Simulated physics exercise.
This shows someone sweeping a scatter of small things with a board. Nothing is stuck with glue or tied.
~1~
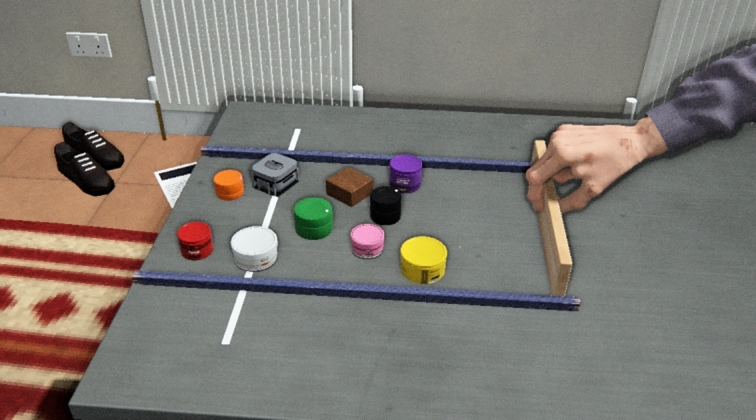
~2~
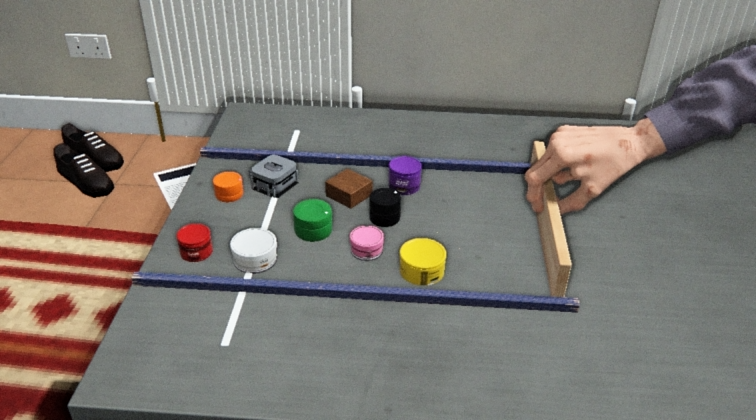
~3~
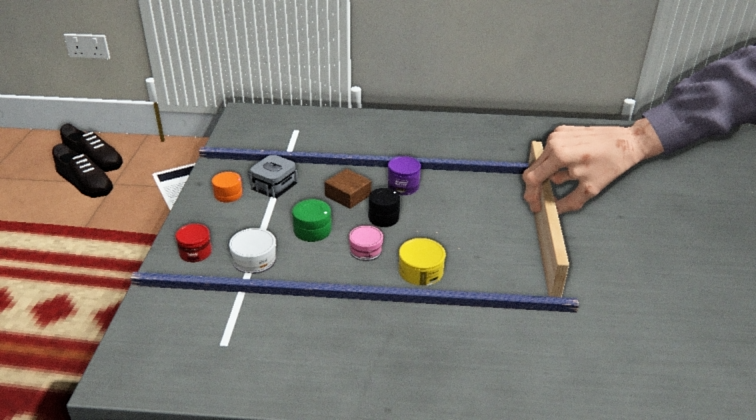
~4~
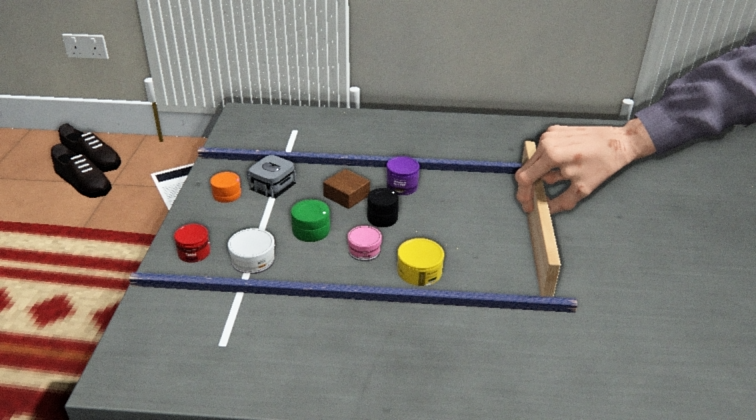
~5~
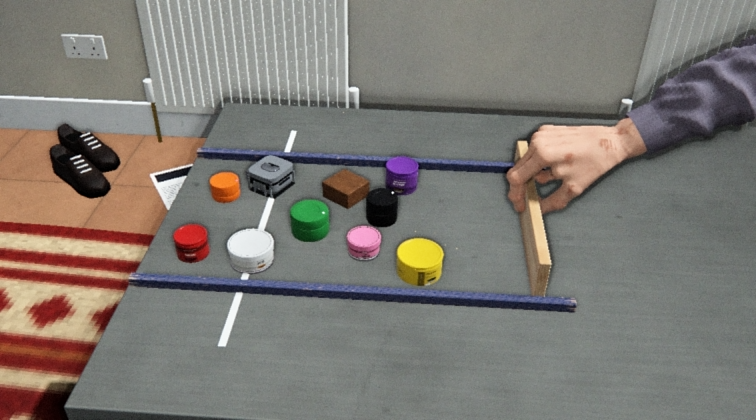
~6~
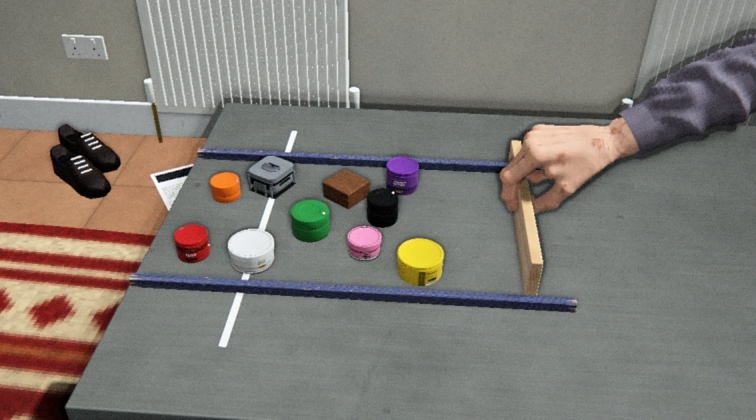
A hand held a wooden board upright at the right of a dark table, then slid it slightly left between two blue strips, while the scattered colourful tubs and brown block stayed in place.
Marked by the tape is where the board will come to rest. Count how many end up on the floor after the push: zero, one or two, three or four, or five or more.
Zero.
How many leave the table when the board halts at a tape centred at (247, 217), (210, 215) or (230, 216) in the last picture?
Try by try, 1, 4 and 1.
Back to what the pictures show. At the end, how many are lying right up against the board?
Count recorded: 5.
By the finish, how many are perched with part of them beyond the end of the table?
As for overhanging, the count is 1.
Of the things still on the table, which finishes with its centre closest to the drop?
That would be the red tub.
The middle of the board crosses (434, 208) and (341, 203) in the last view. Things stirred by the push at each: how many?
The count is 1 at the first point and 6 at the second.
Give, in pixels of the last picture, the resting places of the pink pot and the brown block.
(240, 238), and the other (250, 188).
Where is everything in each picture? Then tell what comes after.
In the first picture, red tub (195, 241); orange lid (229, 186); grey case (275, 175); board (548, 212); tape (269, 215).
In the second picture, orange lid (228, 187); yellow tub (422, 262).
In the third picture, grey case (274, 177); white tin (253, 251).
In the fourth picture, red tub (193, 244); brown block (347, 189).
In the fifth picture, orange lid (225, 188); board (529, 213).
In the sixth picture, red tub (192, 244); orange lid (226, 188); grey case (272, 177); board (522, 212); tape (266, 217).
Early on, none off yet; red tub at rest near (192, 244); orange lid at rest near (226, 188); grey case at rest near (272, 177).
A while later, none off yet; red tub at rest near (192, 244); orange lid at rest near (226, 188); grey case moving near (265, 175).
Finally, the number that fall off is zero.
